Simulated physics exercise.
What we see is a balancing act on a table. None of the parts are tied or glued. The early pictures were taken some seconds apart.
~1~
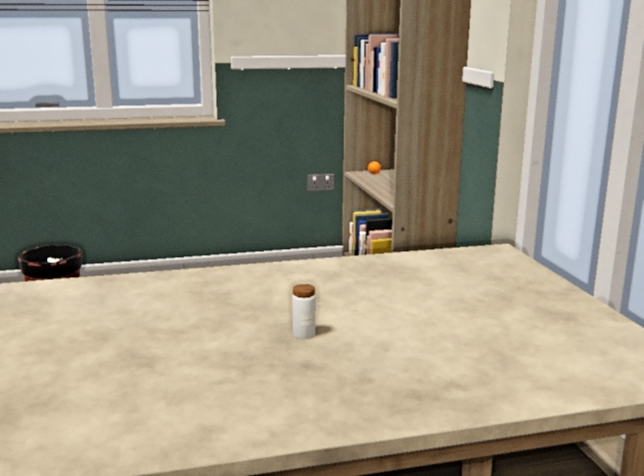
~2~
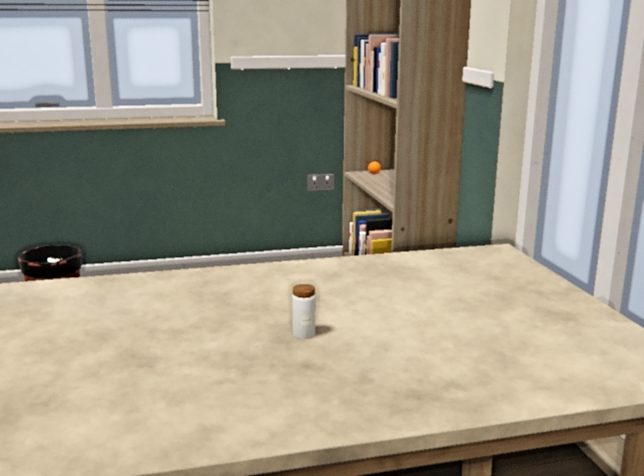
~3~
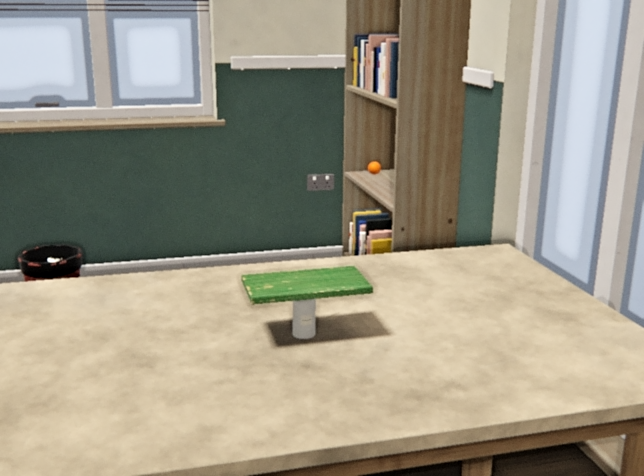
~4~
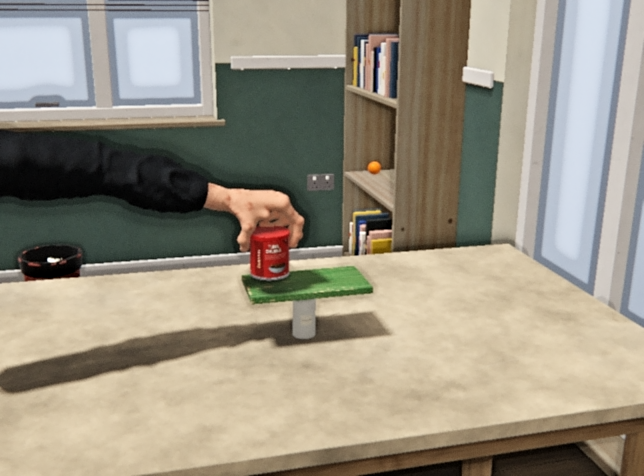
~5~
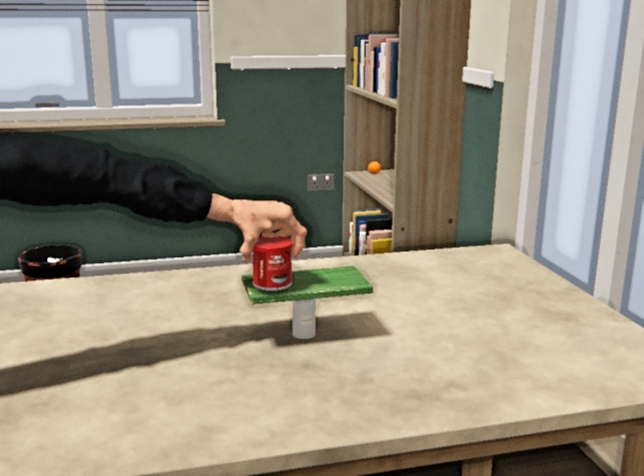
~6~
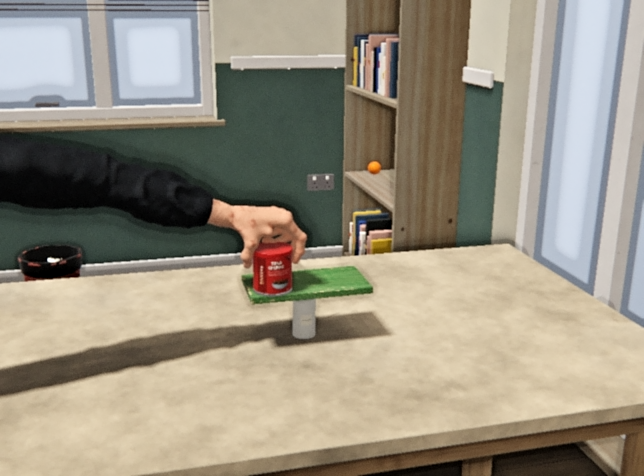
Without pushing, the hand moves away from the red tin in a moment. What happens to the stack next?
The stack tumbles over.
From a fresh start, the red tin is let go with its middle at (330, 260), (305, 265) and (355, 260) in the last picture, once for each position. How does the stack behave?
Case 1: Collapse; case 2: Stable; case 3: Collapse.
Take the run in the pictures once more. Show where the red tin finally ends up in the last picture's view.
Look around (233, 343) in the final frame.
Then, 0.30 s on from there, red tin now fallen; green board turned 46° from how it was put.
Then, 0.50 s on from there, green board turned 68° from how it was put; white shaker turned 3° from how it was put.
Then, 0.80 s on from there, green board now fallen; white shaker on its side.
In the end, fallen, green board and red tin; toppled in the stack, white shaker. At the end, from the last picture's camera, red tin near (233, 343). The stack loses its balance.
